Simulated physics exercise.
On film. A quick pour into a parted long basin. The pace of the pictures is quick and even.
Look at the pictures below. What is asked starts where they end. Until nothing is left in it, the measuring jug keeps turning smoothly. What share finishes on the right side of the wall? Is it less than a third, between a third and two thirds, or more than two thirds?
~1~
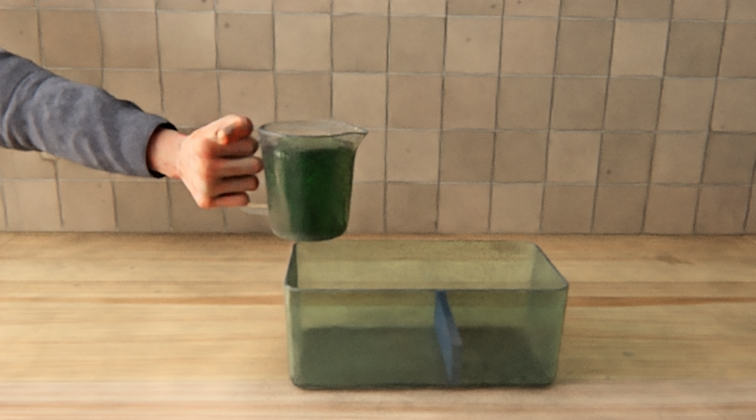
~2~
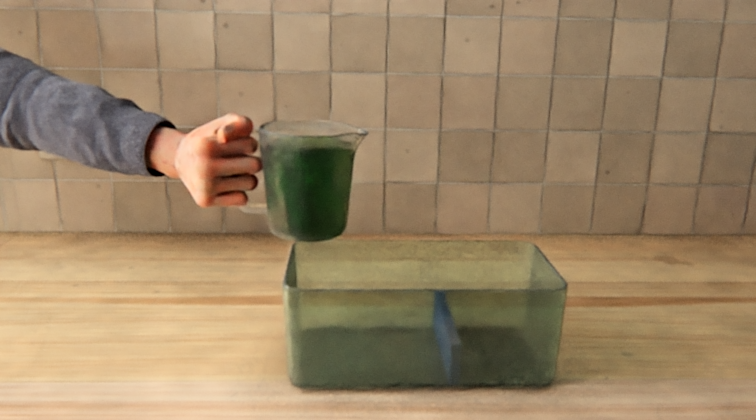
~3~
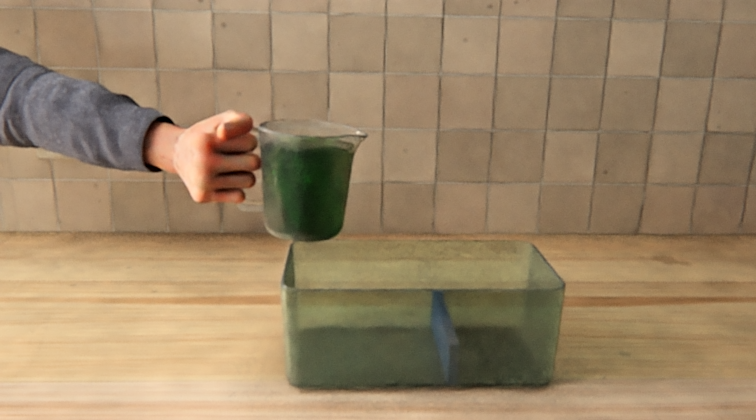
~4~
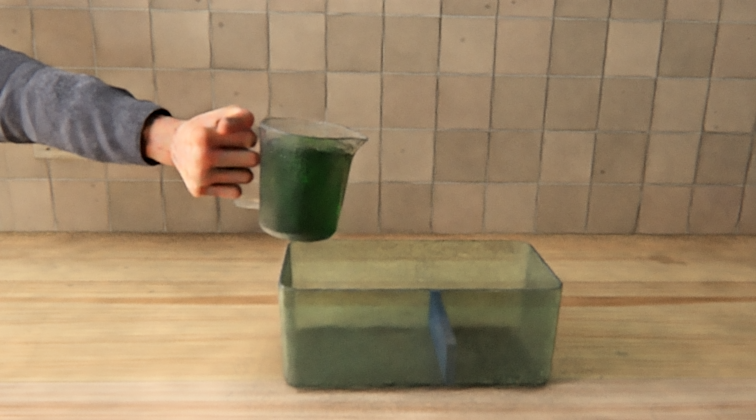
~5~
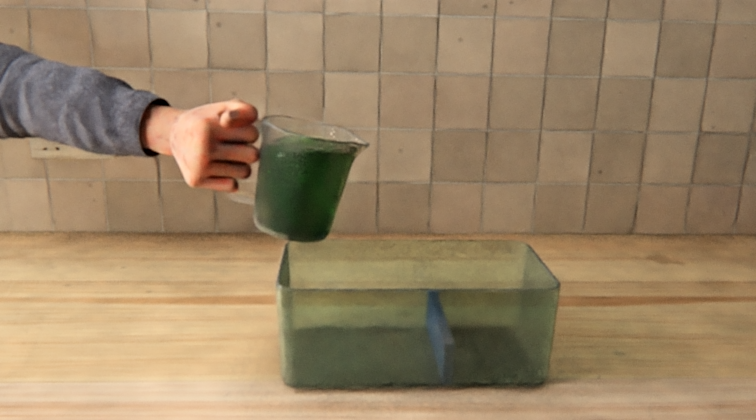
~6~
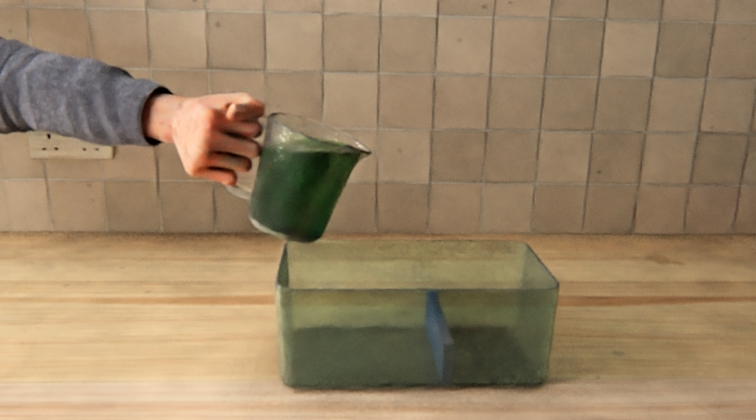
The share right of the wall is the low band, below one third.
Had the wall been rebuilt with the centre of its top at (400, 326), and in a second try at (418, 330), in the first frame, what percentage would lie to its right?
Note: Roughly 70 % in case one, 40 % in case two.
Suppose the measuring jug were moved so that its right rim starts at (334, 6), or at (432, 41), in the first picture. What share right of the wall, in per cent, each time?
Roughly 5 per cent, then roughly 80 per cent.
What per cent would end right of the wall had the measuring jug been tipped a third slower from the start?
It comes to about 5 per cent.
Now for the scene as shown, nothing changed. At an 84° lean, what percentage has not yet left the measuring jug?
My estimate is close to 65 percent remaining.
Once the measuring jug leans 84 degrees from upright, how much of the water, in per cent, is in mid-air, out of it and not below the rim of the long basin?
Near 20 parts in a hundred.
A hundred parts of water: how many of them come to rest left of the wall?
Some 95 per cent.
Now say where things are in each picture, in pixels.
In the first frame, tilt 0°; pouring edge (368, 131); surface from (265, 143) to (355, 143); the long basin's rim runs from (290, 264) to (551, 265); the wall's top is at (448, 316).
In the second frame, tilt 1°; pouring edge (368, 131); surface from (265, 143) to (354, 144).
In the third frame, tilt 3°; pouring edge (368, 134); surface from (264, 141) to (353, 146).
In the fourth frame, tilt 7°; pouring edge (368, 138); surface from (264, 141) to (353, 147).
In the fifth frame, tilt 12°; pouring edge (369, 144); surface from (264, 143) to (356, 147).
In the sixth frame, tilt 18°; pouring edge (372, 151); surface from (265, 148) to (362, 149).
A moment on, the measuring jug is tipped on its side and 65 per cent is still to pour, 16 is left of the wall and 0 right of it.
Next, the measuring jug is tipped right over and 10 per cent is still to pour, 81 is left of the wall and 1 right of it.
Then the measuring jug is tipped right over and 0 per cent is still to pour, 93 is left of the wall and 5 right of it.
Later the measuring jug is tipped right over and 0 per cent is still to pour, 93 is left of the wall and 5 right of it.
Finally, 93 per cent lies left of the wall, 5 right of it and 2 outside.
